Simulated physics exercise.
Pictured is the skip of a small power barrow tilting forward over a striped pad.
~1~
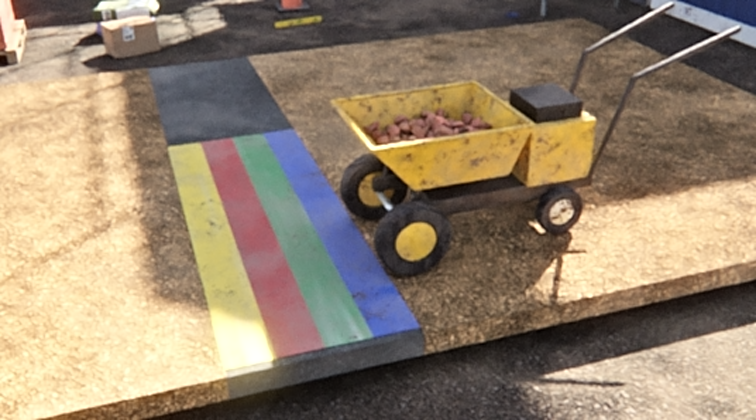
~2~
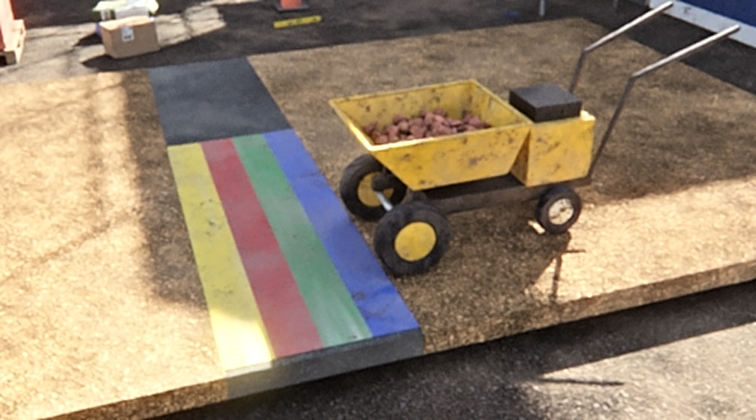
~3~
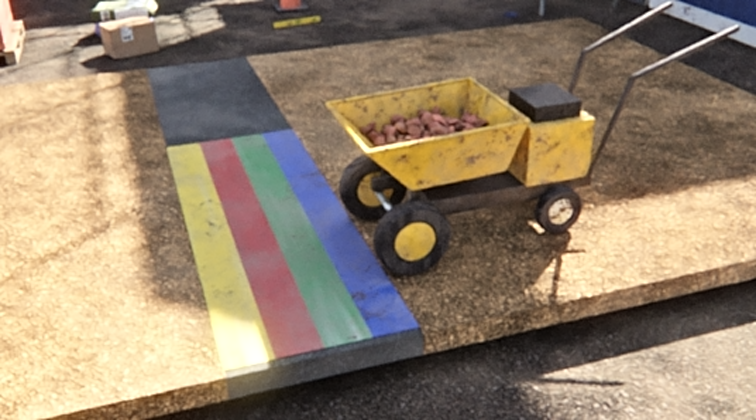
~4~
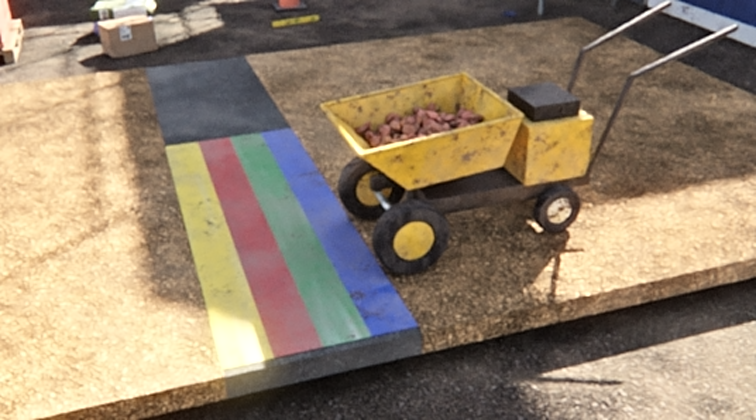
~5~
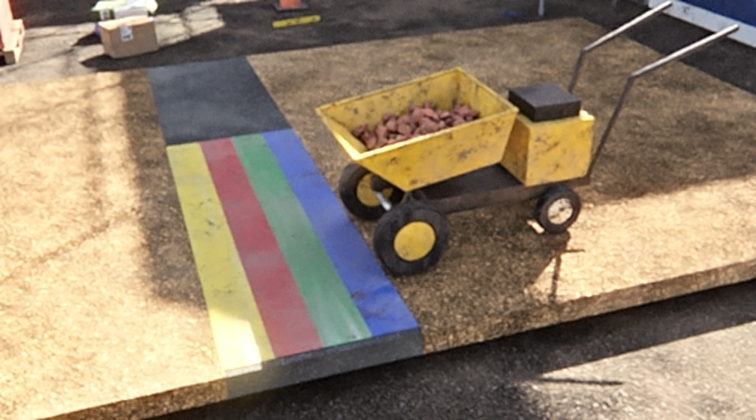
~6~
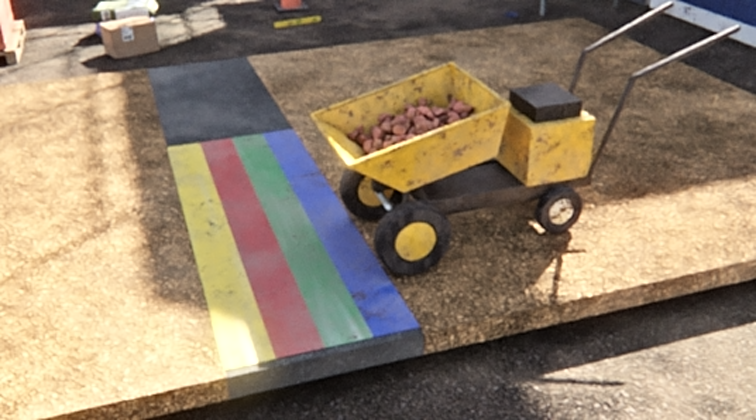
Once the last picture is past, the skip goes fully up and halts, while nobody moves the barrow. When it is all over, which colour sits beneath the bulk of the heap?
The bulk sits over the red colour.
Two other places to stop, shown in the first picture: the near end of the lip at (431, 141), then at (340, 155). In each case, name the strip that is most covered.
Case one gives the green one, case two gives yellow.
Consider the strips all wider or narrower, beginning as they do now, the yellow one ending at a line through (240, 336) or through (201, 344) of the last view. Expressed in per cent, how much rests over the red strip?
I'd say about 40 % for the first and about 50 % for the second.
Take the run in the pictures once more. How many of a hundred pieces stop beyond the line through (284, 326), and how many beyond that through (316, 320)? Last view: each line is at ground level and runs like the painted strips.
Respectively 50 and 80 percent.
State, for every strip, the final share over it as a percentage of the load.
Shares by strip - blue: 0 per cent; green: 10 per cent; red: 50 per cent; yellow: 25 per cent.
Just after the last frame, skip tipped steeply; every one in the skip.
A moment on, skip tipped steeply; almost all in the skip; about a tenth over the red strip.
Further on, skip tipped right over; roughly a quarter in the skip; just a few over the green strip; roughly half over the red strip; roughly a quarter over the yellow strip; about a tenth off the paint.
When it is over, skip tipped right over; about a tenth in the skip; not one over the blue strip; about a tenth over the green strip; roughly half over the red strip; roughly a quarter over the yellow strip; about a tenth off the paint.
